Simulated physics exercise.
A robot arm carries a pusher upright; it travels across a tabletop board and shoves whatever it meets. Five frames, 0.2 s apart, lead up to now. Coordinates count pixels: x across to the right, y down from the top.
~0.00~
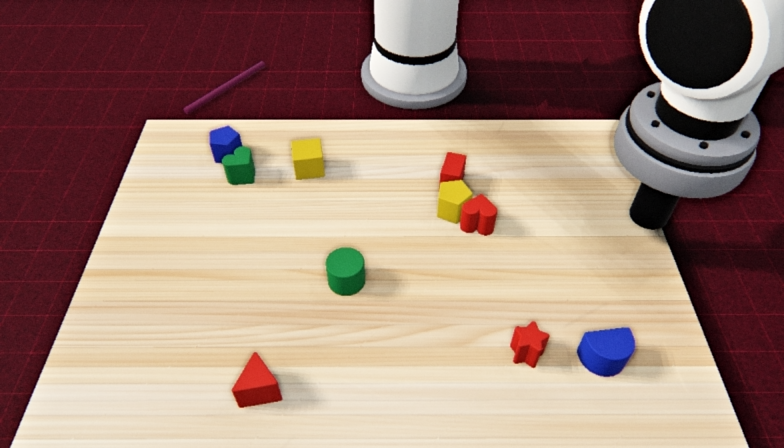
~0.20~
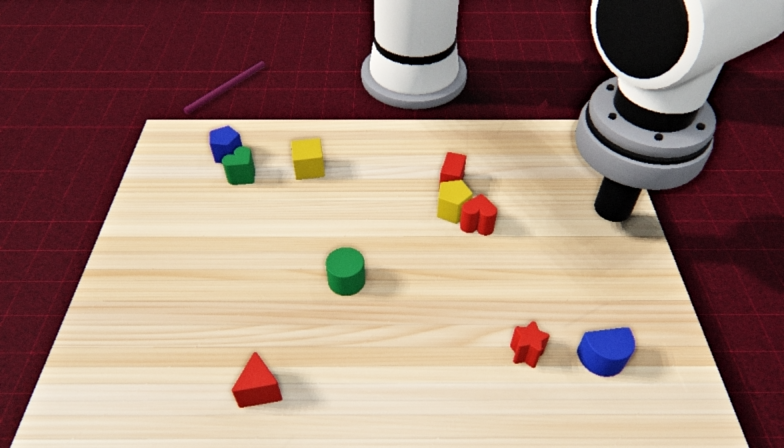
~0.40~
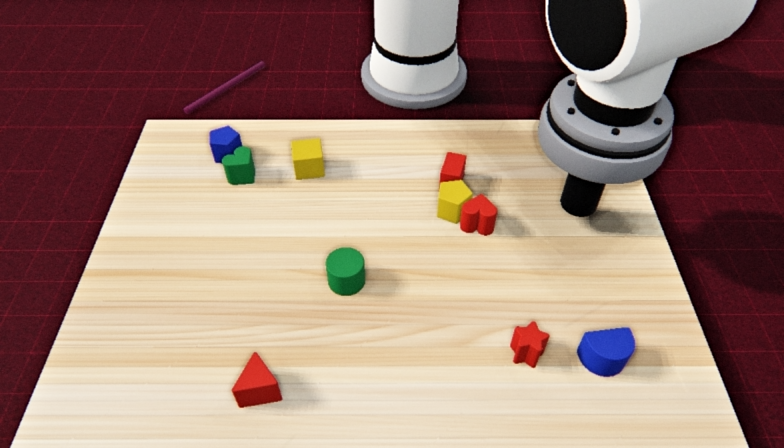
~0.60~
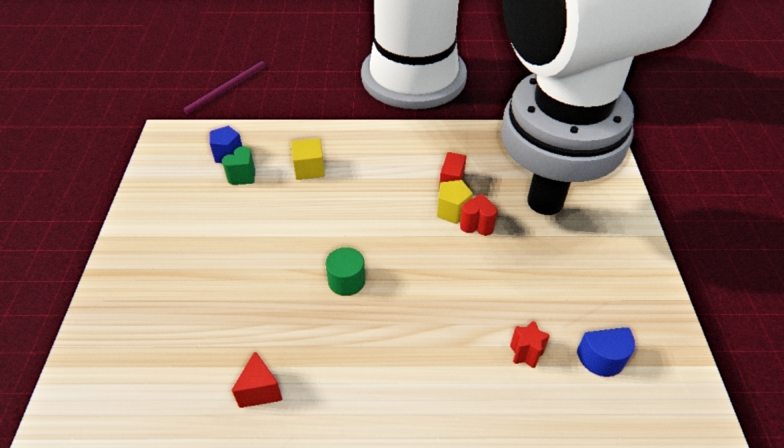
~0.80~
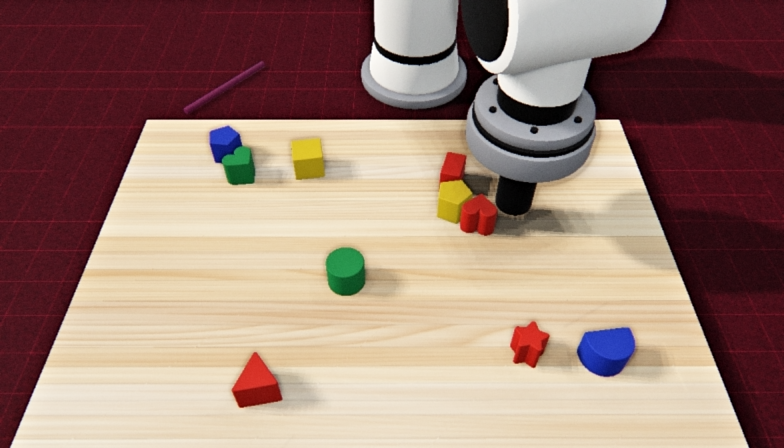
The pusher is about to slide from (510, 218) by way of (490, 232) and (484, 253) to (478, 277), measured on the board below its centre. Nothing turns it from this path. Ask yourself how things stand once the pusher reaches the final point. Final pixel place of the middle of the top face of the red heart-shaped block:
At the end it should sit near (458, 218).
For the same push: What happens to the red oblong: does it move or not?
It keeps its spot.
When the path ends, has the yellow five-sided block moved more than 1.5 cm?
No, I don't think so.
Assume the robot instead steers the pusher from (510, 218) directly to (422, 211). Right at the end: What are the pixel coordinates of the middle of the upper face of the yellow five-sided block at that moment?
Top centre: (396, 177).
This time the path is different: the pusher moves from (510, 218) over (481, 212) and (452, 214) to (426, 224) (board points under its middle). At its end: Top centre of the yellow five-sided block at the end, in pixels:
Most likely (401, 187).
On the path given first. Halfway along, pusher at (489, 229); red heart-shaped block at (457, 218), turned 60° clockwise.
At the end, pusher at (481, 264); red oblong in place; yellow five-sided block in place; red heart-shaped block at (458, 218), turned 60° clockwise.
